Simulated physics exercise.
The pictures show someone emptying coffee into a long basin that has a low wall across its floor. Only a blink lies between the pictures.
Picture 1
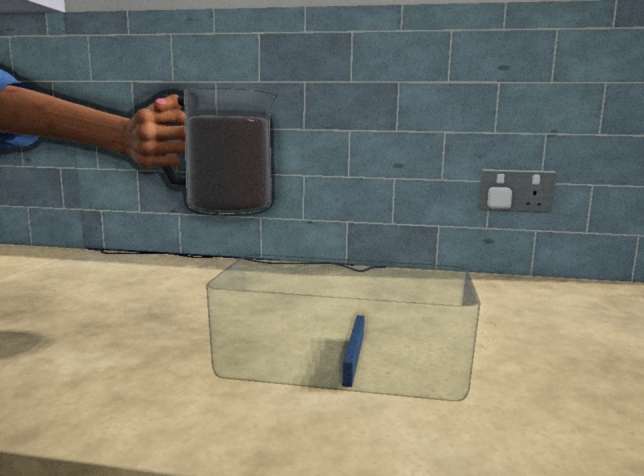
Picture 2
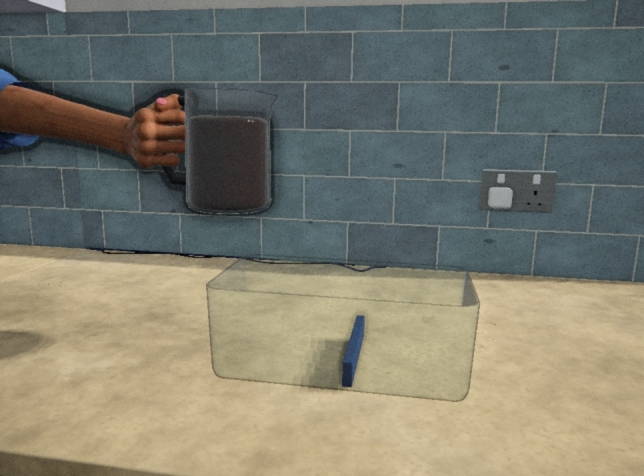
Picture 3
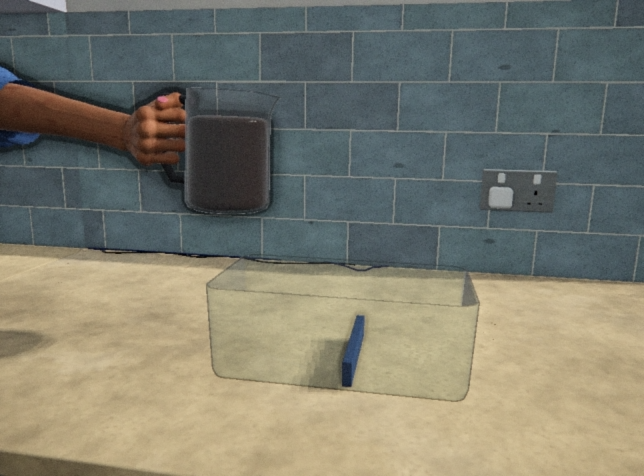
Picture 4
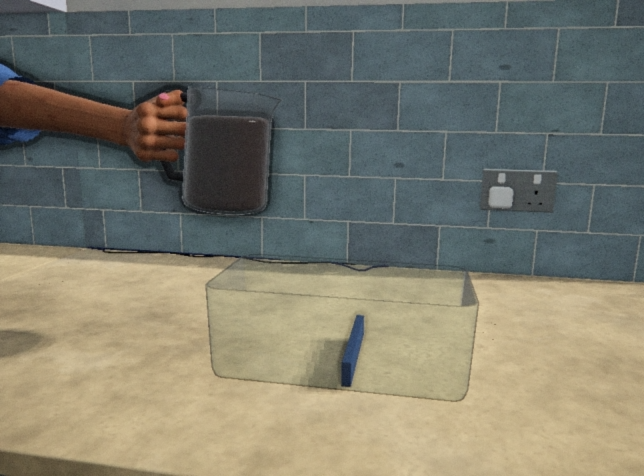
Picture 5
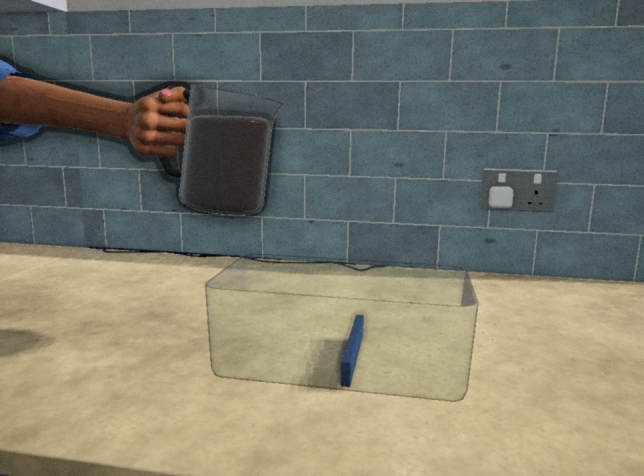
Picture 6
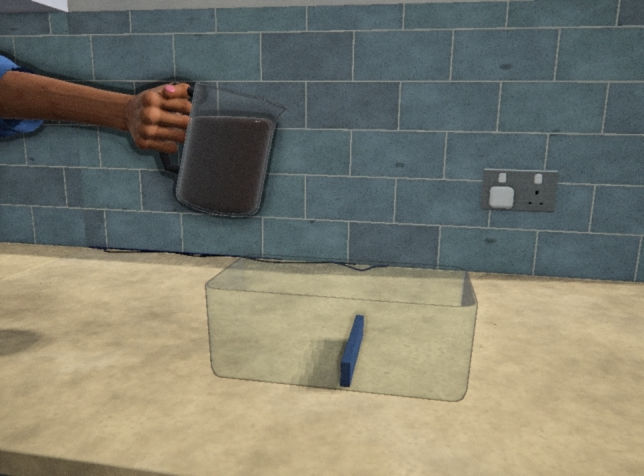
On a pale countertop against blue-grey wall tiles, a hand at the left holds a clear jug of dark liquid upright above a long, see-through basin with a low blue wall inside. The jug barely moves at first, then the hand tilts it slightly to the right while the basin stays still.
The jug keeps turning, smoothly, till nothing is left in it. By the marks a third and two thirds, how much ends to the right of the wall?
In the end from a third to two thirds is right of the wall.
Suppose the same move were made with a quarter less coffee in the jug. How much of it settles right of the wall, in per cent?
Near 30 %.
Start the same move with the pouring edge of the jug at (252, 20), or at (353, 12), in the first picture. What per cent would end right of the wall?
Roughly 30 per cent, and 50 per cent.
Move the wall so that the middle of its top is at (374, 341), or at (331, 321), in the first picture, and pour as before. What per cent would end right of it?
Near 15 % and 90 %.
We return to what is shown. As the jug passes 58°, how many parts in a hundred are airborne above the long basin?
About 5 per cent.
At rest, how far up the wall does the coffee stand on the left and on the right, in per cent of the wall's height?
Left about 50, right about 70.
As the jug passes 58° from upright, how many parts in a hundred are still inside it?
Near 95 %.
A moment on, the jug is tipped part way and 93 per cent is still to pour, 0 is left of the wall and 0 right of it.
Next, the jug is tipped on its side and 53 per cent is still to pour, 8 is left of the wall and 20 right of it.
Then the jug is tipped on its side and 13 per cent is still to pour, 29 is left of the wall and 50 right of it.
Later the jug is tipped on its side and 2 per cent is still to pour, 44 is left of the wall and 52 right of it.
At rest 46 per cent lies left of the wall, 52 right of it and 1 outside.
